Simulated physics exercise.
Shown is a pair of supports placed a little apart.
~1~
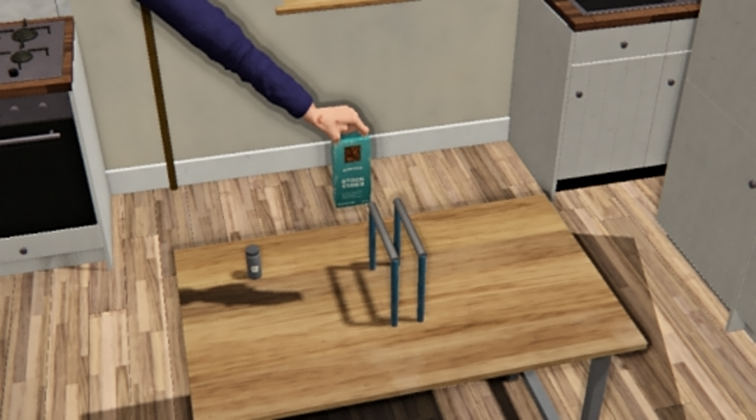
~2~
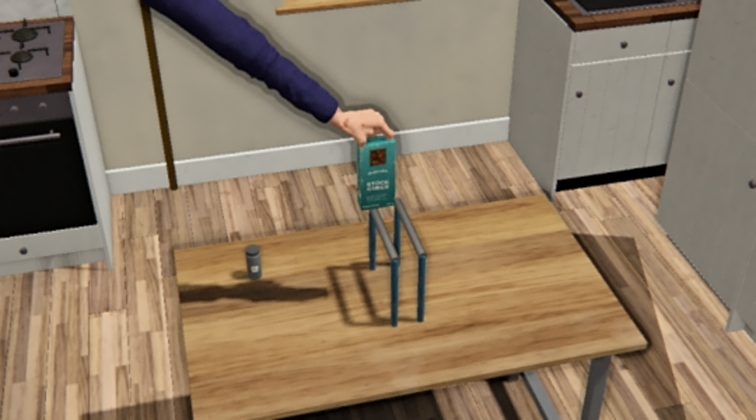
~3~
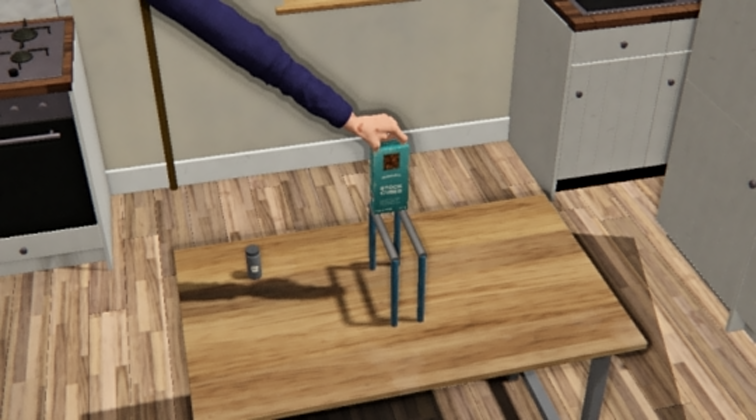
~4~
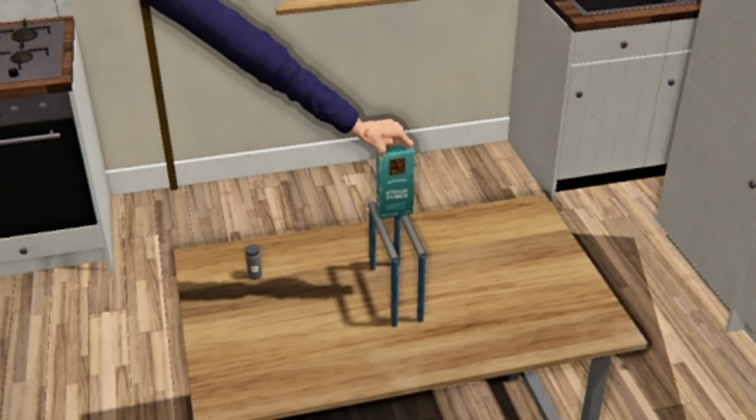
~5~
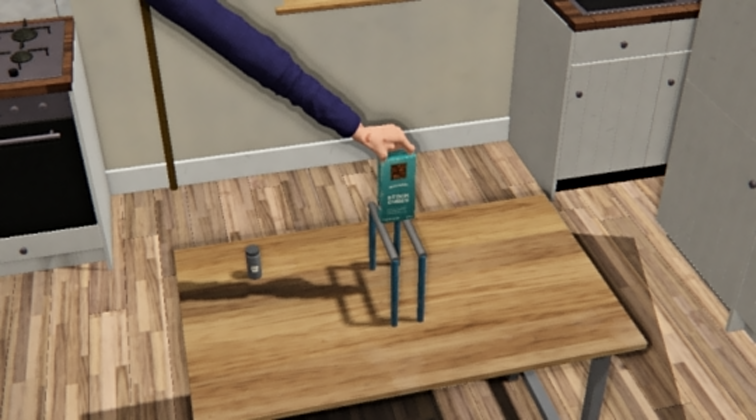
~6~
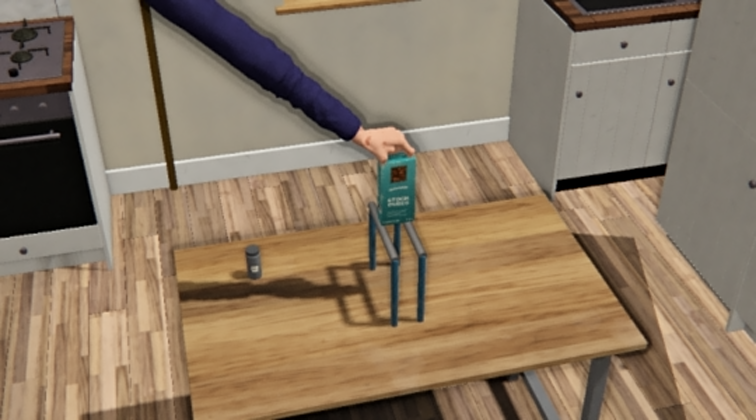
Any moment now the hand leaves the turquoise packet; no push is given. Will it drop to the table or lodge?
Oh, it is stranded at the gap.
Then, 0.20 s past the last view, turquoise packet displaced a little near (397, 196).
Then, 0.30 s past the last view, turquoise packet resting near (397, 196).
Finally, both still in place. Final places as the last picture's camera would see them, turquoise packet near (397, 196). The packet is caught.
